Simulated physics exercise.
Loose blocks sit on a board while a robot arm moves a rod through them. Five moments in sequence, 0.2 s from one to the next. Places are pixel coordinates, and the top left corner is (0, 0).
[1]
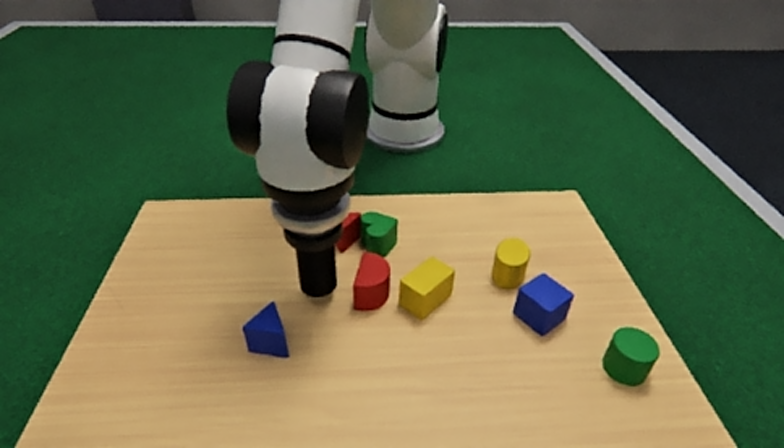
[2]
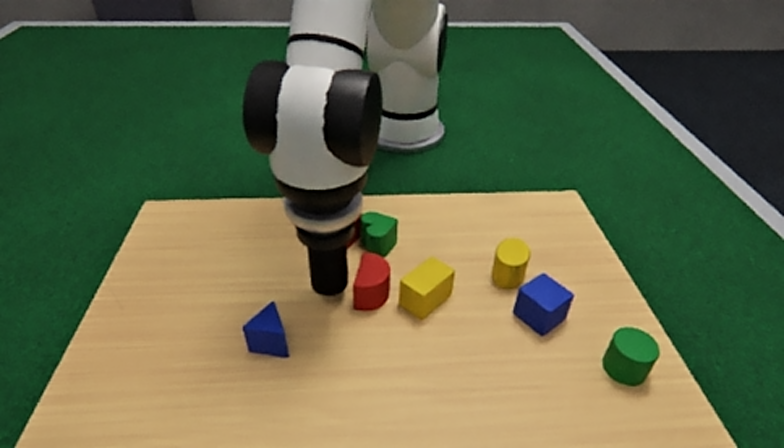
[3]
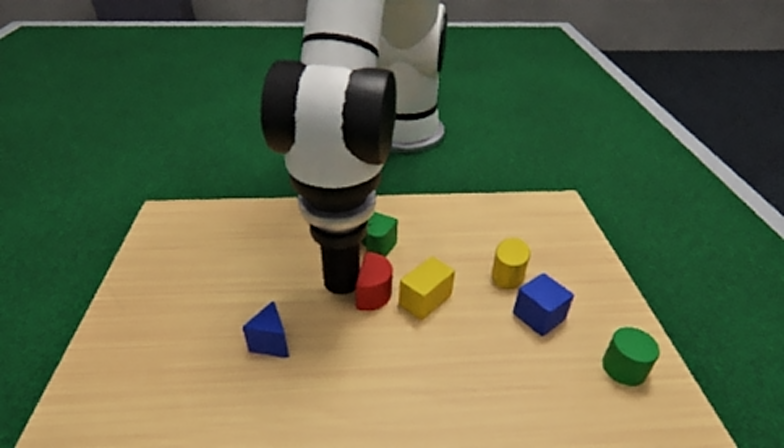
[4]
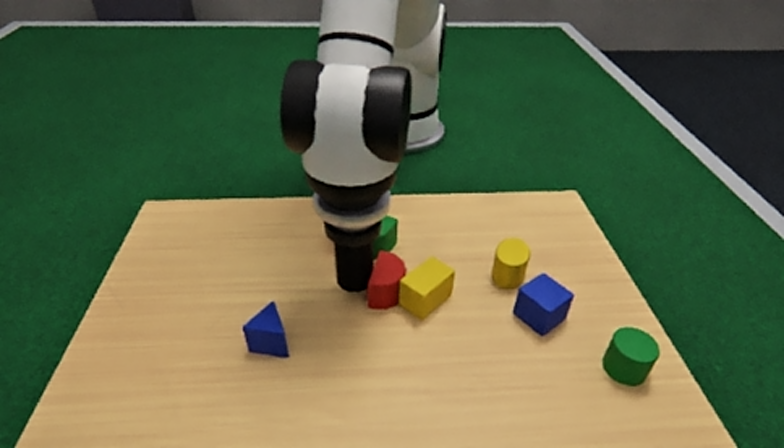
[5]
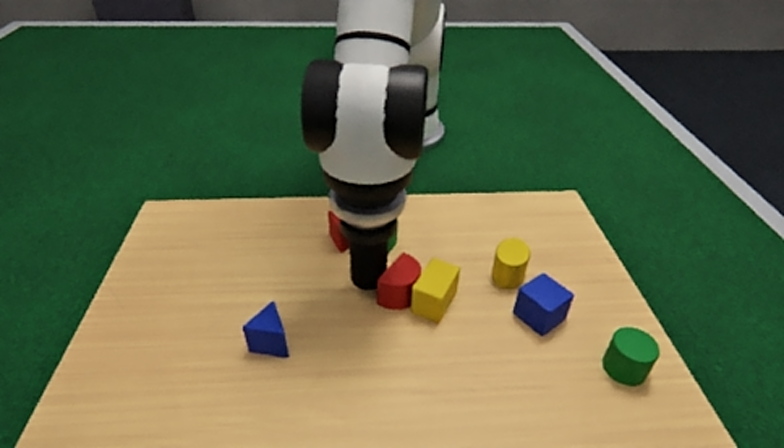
A robot arm lowers a black rod onto a board of scattered colored blocks and slides it a short way right, toward a red half-round block. The rod meets the red block and nudges it right against the yellow oblong block, which shifts and turns slightly.
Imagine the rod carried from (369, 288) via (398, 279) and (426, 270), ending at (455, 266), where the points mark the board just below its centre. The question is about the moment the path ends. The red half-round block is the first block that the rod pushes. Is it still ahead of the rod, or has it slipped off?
It falls back or aside.
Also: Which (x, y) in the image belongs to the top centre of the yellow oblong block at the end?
The centre of its top face lies at (463, 285).
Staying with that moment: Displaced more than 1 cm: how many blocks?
That makes 2 blocks.
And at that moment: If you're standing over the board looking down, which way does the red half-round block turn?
Watching from overhead, you'd notice the red half-round block rotating clockwise.
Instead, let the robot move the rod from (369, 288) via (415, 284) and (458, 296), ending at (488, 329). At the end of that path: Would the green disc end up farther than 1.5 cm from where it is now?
I'd say no.
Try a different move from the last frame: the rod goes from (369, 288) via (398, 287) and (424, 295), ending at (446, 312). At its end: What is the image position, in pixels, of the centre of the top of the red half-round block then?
For the centre of its top, I'd go with (484, 293).
The first path, step by step. One third of the way, rod at (399, 268); red half-round block at (423, 271), turned 20° clockwise; yellow oblong block at (457, 281).
Two thirds of the way, rod at (427, 260); red half-round block at (429, 271), turned 35° clockwise; yellow oblong block at (463, 284).
At the end, rod at (456, 256); green heart-shaped block in place; red half-round block at (430, 271), turned 35° clockwise; yellow oblong block at (463, 285).
